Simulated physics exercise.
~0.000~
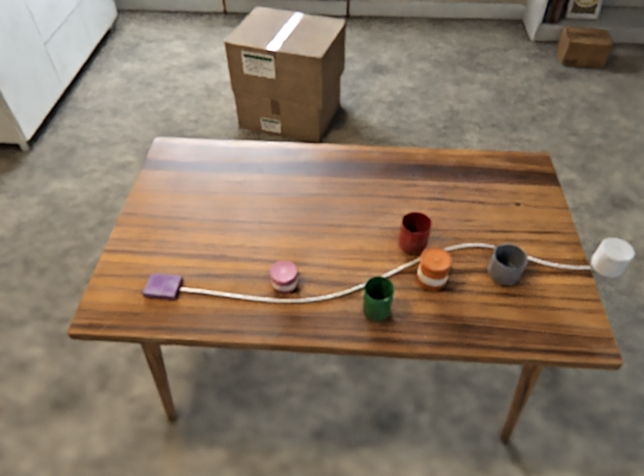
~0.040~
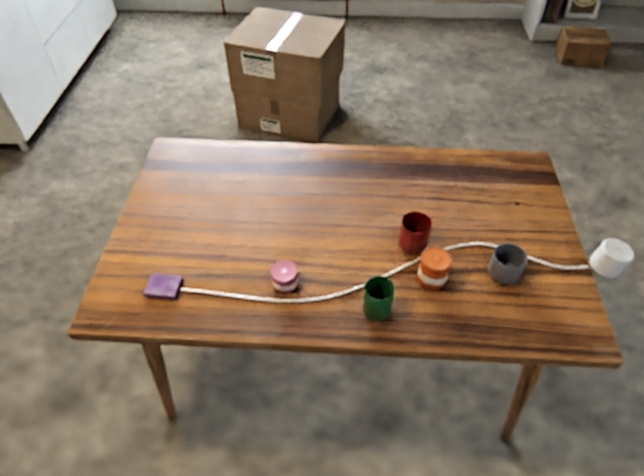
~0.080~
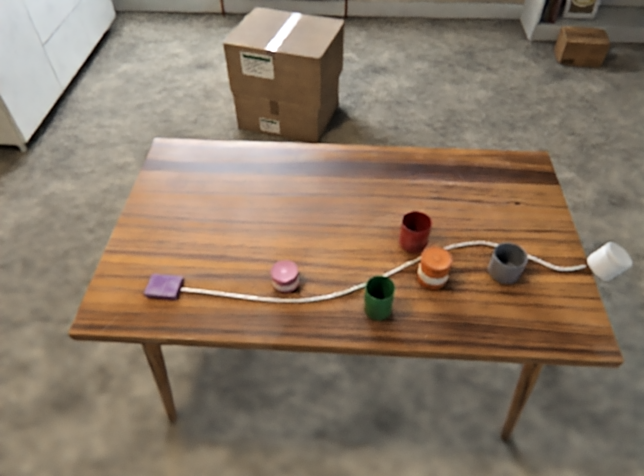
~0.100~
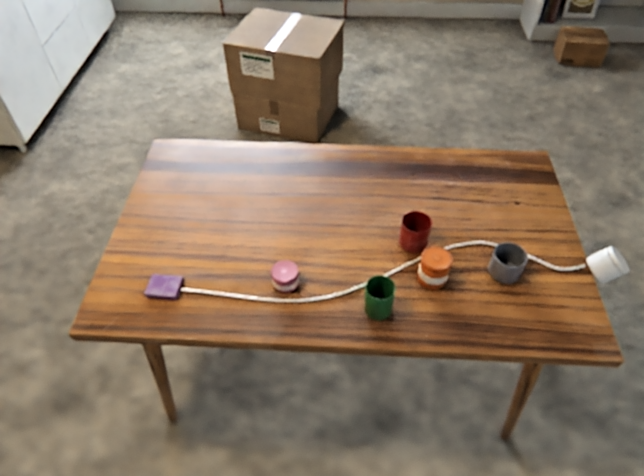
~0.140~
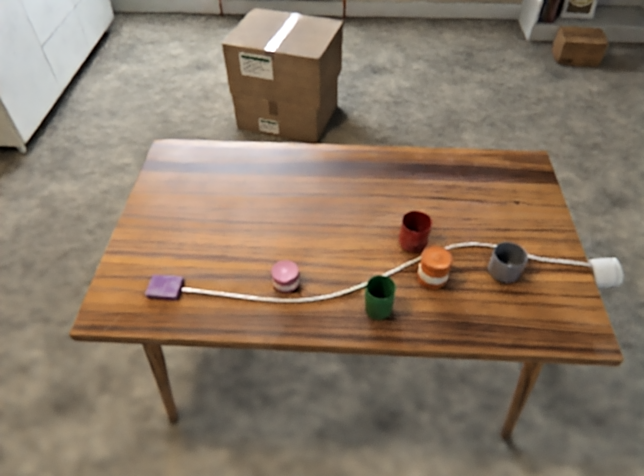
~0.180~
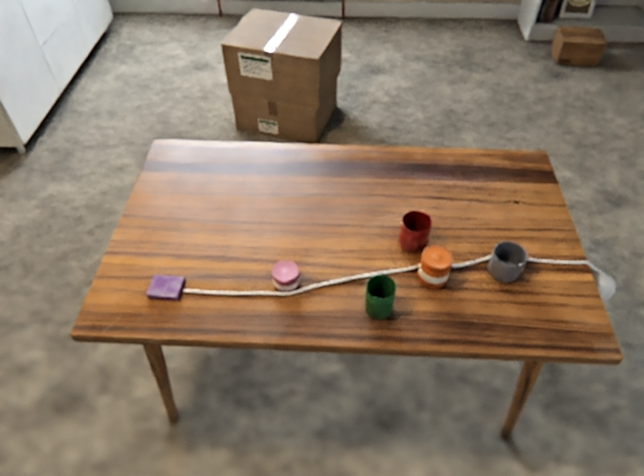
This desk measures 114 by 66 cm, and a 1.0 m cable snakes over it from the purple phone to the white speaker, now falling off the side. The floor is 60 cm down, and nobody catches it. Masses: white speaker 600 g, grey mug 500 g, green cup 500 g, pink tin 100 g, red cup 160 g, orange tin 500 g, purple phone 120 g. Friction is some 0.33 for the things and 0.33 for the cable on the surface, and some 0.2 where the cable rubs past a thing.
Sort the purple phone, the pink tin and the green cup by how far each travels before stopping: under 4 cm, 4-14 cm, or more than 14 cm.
Purple phone: More than 14 cm, pink tin: 4-14 cm, green cup: Under 4 cm.
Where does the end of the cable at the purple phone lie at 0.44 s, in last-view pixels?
At about pixel (371, 281).
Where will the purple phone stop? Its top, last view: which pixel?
The top finishes roughly at pixel (398, 270) of the last view.
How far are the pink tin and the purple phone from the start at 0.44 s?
Pink tin roughly 6 cm, purple phone roughly 40 cm.
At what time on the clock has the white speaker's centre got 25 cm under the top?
That comes at 0.32 seconds.
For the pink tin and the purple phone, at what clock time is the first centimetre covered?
Times: Pink tin = 0.22 s, purple phone = 0.20 s.
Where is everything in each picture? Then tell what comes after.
Shows, purple phone (162, 284); pink tin (284, 271); green cup (379, 288); cable runs through (546, 263) (464, 246) (393, 272) (316, 299) (229, 296), in the first frame.
Shows, white speaker (617, 249); cable runs through (545, 263) (394, 272) (230, 296), in the second frame.
Shows, white speaker (609, 262); cable runs through (544, 263) (394, 271) (230, 296), in the third frame.
Shows, white speaker (608, 265); cable runs through (544, 263) (394, 271) (231, 296), in the fourth frame.
Shows, white speaker (603, 273); cable runs through (547, 260) (394, 271) (231, 296), in the fifth frame.
Shows, purple phone (165, 286); pink tin (285, 270); green cup (381, 287); cable runs through (565, 262) (482, 260) (402, 270) (320, 285) (234, 294), in the sixth frame.
After 0.4 s, the cable's tail end at (371, 281); purple phone 42 cm off its start, pink tin 7 cm off its start, white speaker over the edge.
After 0.7 s, the cable's tail end at (411, 267); purple phone 52 cm off its start, pink tin 7 cm off its start, white speaker over the edge.
After 0.9 s, the cable's tail end at (411, 267); purple phone 52 cm off its start at (398, 270), pink tin 7 cm off its start at (290, 247), white speaker over the edge.
After 1.2 s, the cable's tail end at (411, 267); purple phone 52 cm off its start, pink tin 7 cm off its start, white speaker over the edge.
After 2.4 s, the cable's tail end at (411, 267); purple phone 52 cm off its start at (398, 270), pink tin 7 cm off its start at (290, 247), green cup 0 cm off its start at (381, 287), white speaker over the edge.
